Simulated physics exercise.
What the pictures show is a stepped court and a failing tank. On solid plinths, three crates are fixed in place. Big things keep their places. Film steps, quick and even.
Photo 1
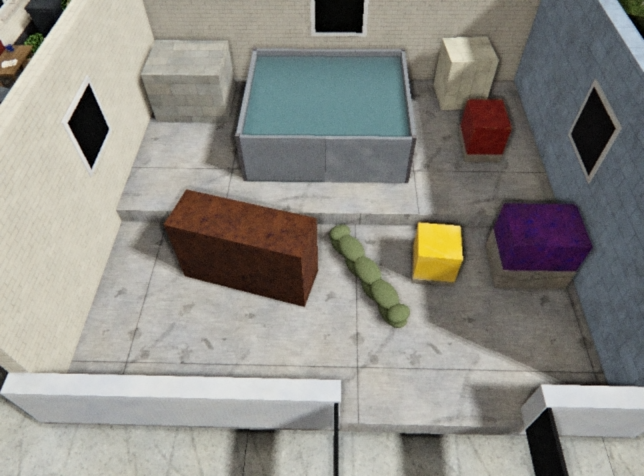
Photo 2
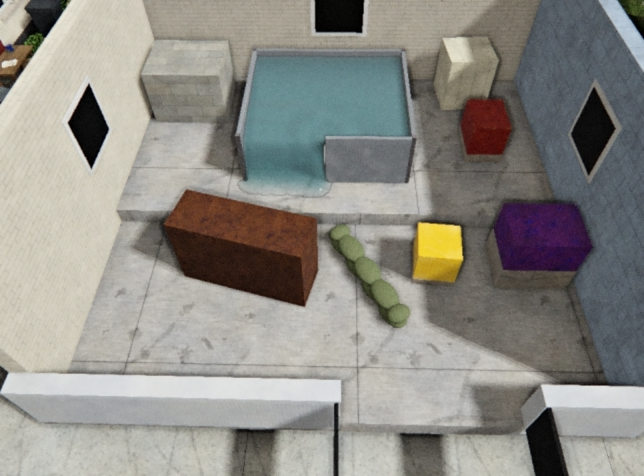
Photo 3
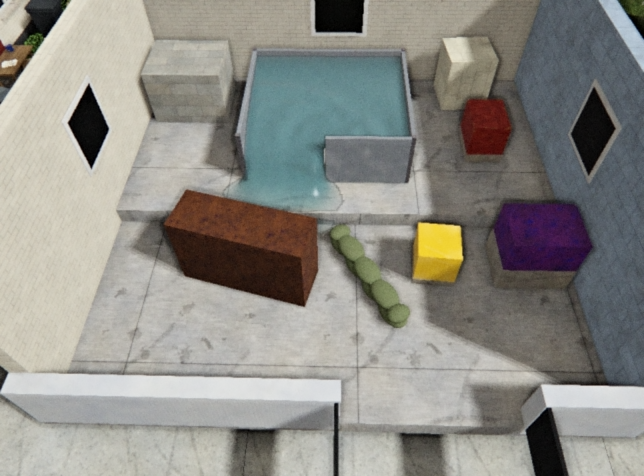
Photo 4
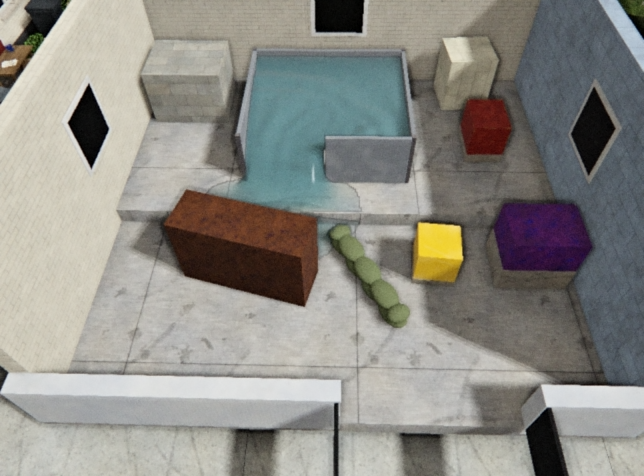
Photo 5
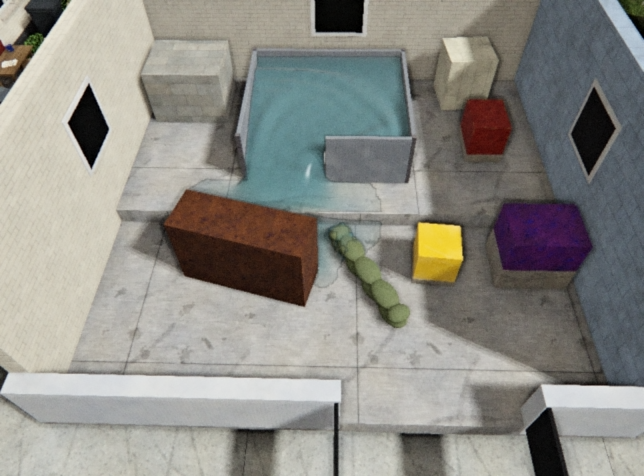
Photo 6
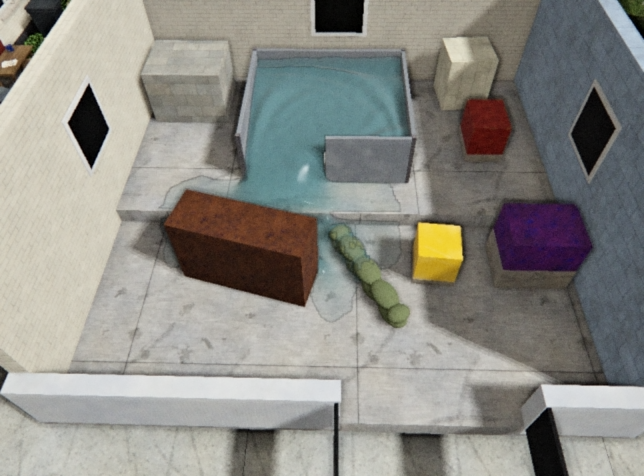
A stepped, pale stone court between brick walls is seen from high above its open front by a still camera. A grey tank of blue-green water stands at the back, with pale blocks either side, a red block at right, and a rusty brown block, green knobbly row, yellow cube and purple-topped block nearer. The tank's front left panel disappears, and water pours through the gap, spreads over the step and runs between the brown block and green row.
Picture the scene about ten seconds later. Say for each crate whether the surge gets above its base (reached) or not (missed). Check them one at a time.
Red crate: Missed; yellow crate: Reached; purple crate: Missed.
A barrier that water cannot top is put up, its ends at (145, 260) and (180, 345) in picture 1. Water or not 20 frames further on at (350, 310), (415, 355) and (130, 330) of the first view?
First inundated, then inundated, then inundated.
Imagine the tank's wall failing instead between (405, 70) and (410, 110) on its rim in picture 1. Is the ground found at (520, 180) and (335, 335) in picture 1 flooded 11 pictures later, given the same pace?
In the order asked: Swamped and left untouched.
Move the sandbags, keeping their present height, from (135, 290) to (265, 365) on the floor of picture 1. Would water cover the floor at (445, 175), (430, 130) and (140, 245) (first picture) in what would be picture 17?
In the order asked - bone dry, bone dry, drenched.
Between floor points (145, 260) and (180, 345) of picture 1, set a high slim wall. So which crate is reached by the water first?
My answer: The yellow-painted one.
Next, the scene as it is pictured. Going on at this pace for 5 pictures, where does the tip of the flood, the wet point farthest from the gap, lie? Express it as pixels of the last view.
Roughly at (423, 405).
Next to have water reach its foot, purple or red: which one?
That would be the one in purple.
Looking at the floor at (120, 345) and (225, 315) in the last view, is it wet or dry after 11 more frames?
Taking the two points in turn, the first is waterlogged and the second is spared.
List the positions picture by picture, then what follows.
In the first frame, the water tank at (327, 94) is whole and still.
In the second frame, water pours out at (286, 167) and has run to a hidden place.
In the third frame, water pours out at (286, 168) and has run to a hidden place.
In the fourth frame, water pours out at (286, 169) and has run to a hidden place.
In the fifth frame, the front is at (328, 280), out from the gap at (286, 169).
In the sixth frame, water pours out at (286, 169) and has run to (331, 312).
A moment on, water covers 25 % of the floor; the red crate not reached, the yellow crate water round its plinth, the purple crate not reached.
Next, water covers 40 % of the floor; the red crate not reached, the yellow crate water round its plinth, the purple crate water round its plinth.
Then, water covers 60 % of the floor; the red crate not reached, the yellow crate water round its plinth, the purple crate water round its plinth.
Later, water covers 65 % of the floor; the red crate water round its plinth, the yellow crate water round its plinth, the purple crate water round its plinth.
In the end, water covers 65 % of the floor; the red crate stayed above the water, the yellow crate was topped, the purple crate stayed above the water.
